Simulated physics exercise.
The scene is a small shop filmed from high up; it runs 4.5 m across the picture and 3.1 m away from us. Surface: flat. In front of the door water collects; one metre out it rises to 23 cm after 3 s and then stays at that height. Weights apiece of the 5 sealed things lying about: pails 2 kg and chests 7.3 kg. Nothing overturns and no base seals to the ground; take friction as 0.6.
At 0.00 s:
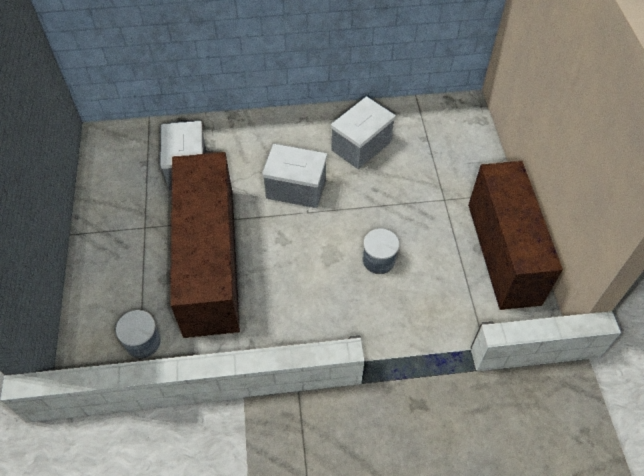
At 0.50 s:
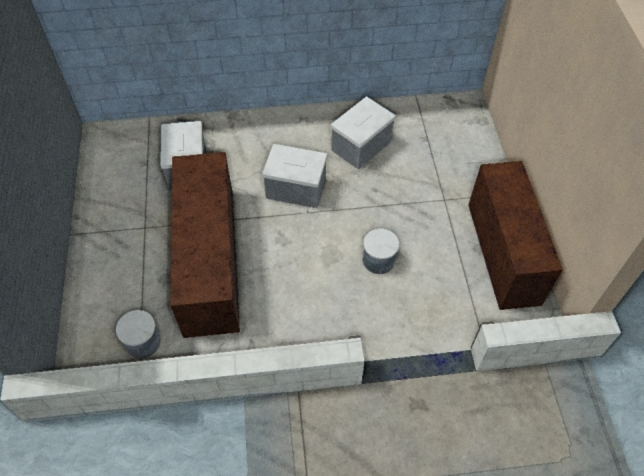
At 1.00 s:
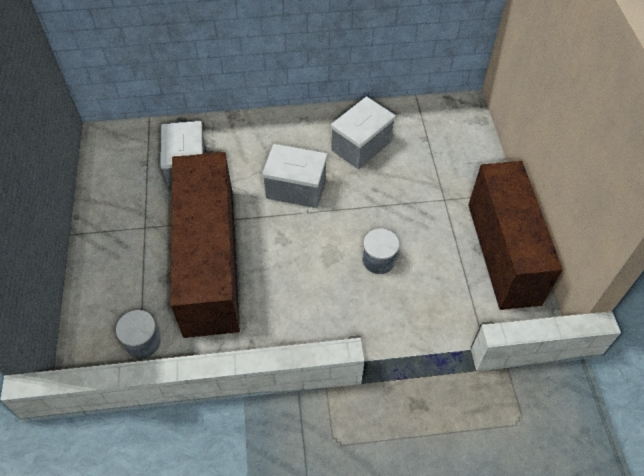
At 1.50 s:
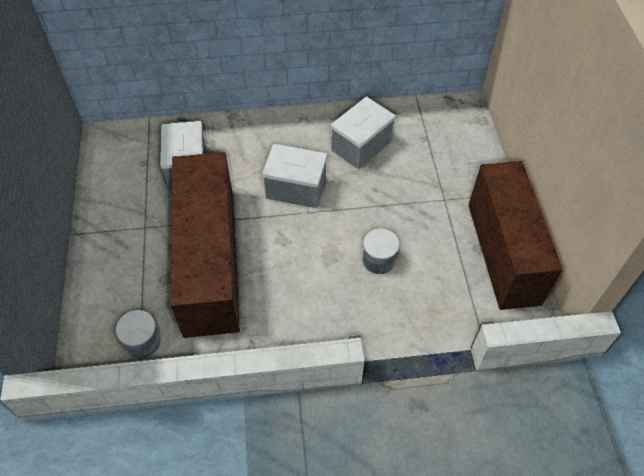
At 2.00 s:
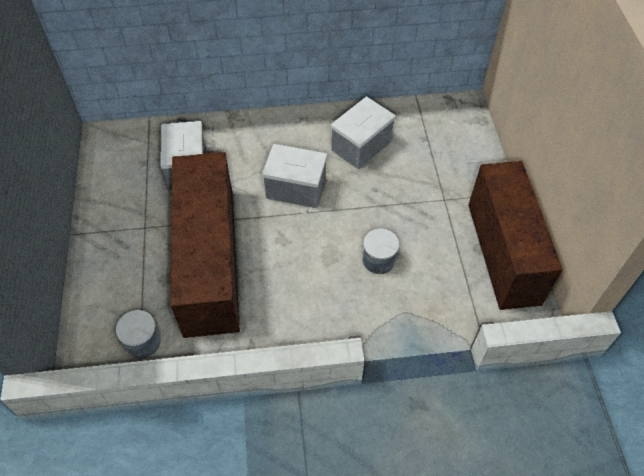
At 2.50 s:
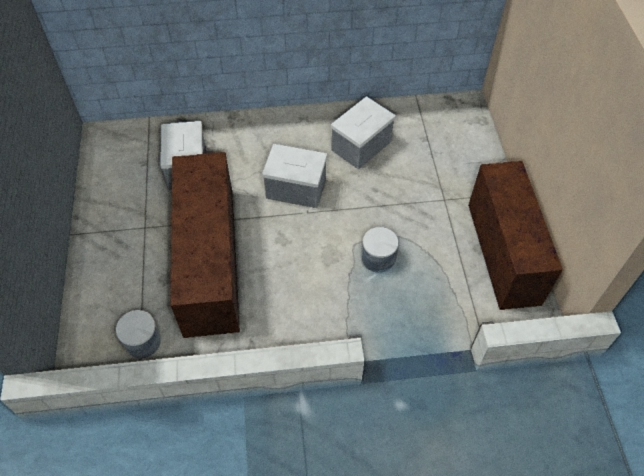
Two long reddish-brown blocks stand at the left and right of a small, roofless shop seen from high above, with a blue brick back wall, dark and tan side walls, and a low white front wall. Three pale chests sit toward the back, and two grey pails stand nearer the front. Water spreads outside, then enters through the doorway and surrounds the central pail, while the objects and camera stay still.
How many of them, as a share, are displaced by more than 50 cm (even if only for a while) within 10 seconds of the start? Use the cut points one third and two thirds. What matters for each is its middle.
It falls at two thirds or above.
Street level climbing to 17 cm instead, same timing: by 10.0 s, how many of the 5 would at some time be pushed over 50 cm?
The count would be 4.
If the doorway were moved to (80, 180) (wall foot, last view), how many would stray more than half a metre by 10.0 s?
Then the count would be 5.
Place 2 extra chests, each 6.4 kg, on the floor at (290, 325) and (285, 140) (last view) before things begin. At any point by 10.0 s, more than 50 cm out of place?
Note: Item 1 below threshold; item 2 above threshold.
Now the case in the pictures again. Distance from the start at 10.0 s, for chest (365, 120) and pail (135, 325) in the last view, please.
One is off by 250 cm, the other by 40 cm, in the order asked.
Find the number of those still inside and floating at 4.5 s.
By my count, 0.
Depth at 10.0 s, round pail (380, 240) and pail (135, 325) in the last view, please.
12 and 6 cm.
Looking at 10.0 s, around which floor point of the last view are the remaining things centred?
Mean position: Approximately (131, 273).
After 3.5 s 1 of 5 are over 50 cm from their spots; 0 afloat.
After 4.5 s 2 of 5 are over 50 cm from their spots; 0 afloat.
After 7.0 s 4 of 5 are over 50 cm from their spots; 3 afloat.
After 10.0 s 4 of 5 are over 50 cm from their spots, and 4 have been at some point; 5 afloat.
